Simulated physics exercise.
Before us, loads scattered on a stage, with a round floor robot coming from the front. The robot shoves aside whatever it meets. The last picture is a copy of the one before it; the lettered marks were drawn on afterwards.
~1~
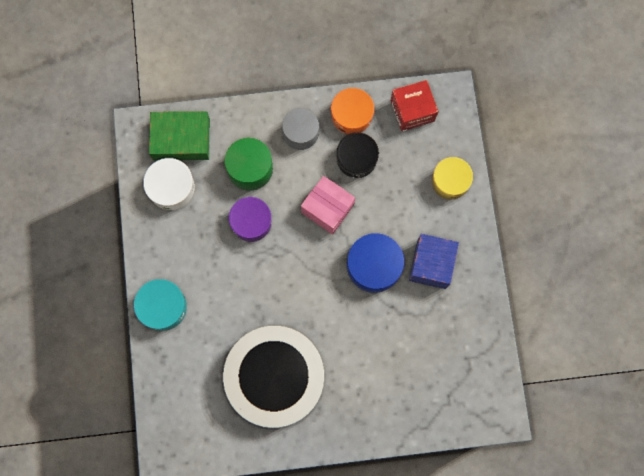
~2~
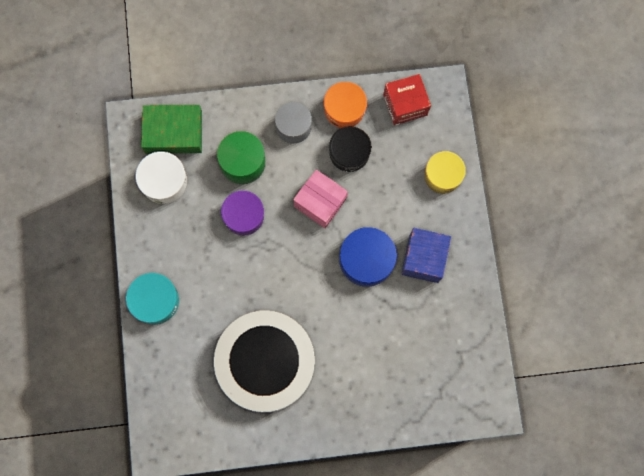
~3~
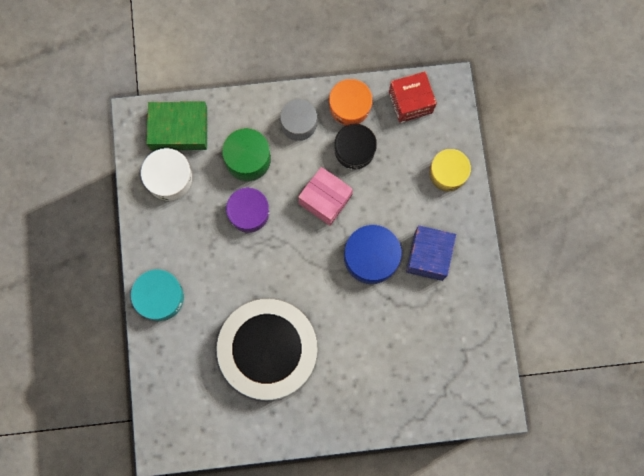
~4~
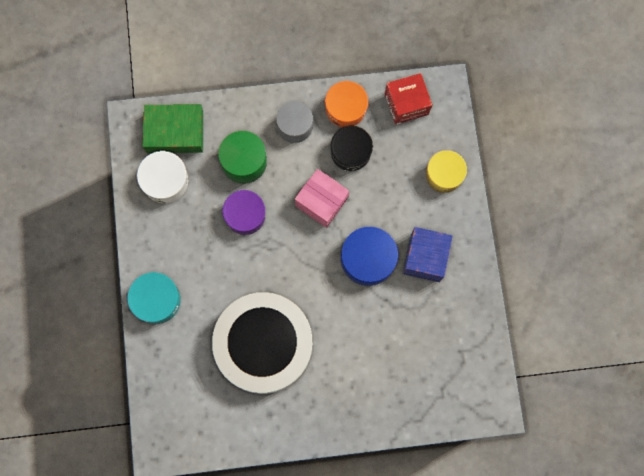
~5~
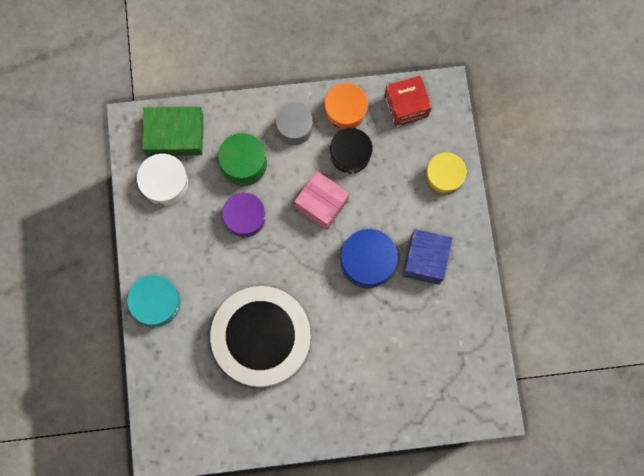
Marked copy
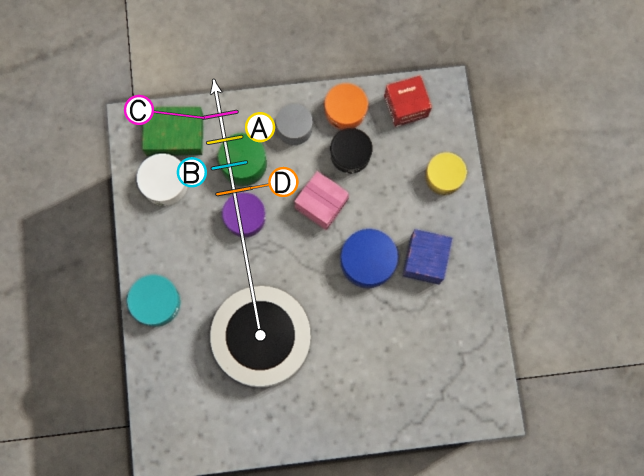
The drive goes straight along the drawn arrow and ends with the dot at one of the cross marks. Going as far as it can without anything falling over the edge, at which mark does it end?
D is the last safe stop.
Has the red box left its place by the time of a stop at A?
By then, no.
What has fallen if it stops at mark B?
It is the green canister.
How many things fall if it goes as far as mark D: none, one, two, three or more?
By then, none.
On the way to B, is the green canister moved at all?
By then, yes.
On the marked copy, A at (225, 140); B at (229, 166); C at (220, 115); D at (234, 191); the arrow from (260, 335) to (214, 81); the white dot at (260, 335).
With D. Early on, robot (252, 284); turquoise pail (155, 301); orange pail (346, 107).
Further on, robot (242, 232); green canister (242, 125); purple pail (236, 168).
At the end, robot (236, 196); green canister (243, 94); purple pail (225, 133); nothing has fallen.
As for the rest, A drops the green canister and purple pail; B drops the green canister; C drops the green canister and purple pail.
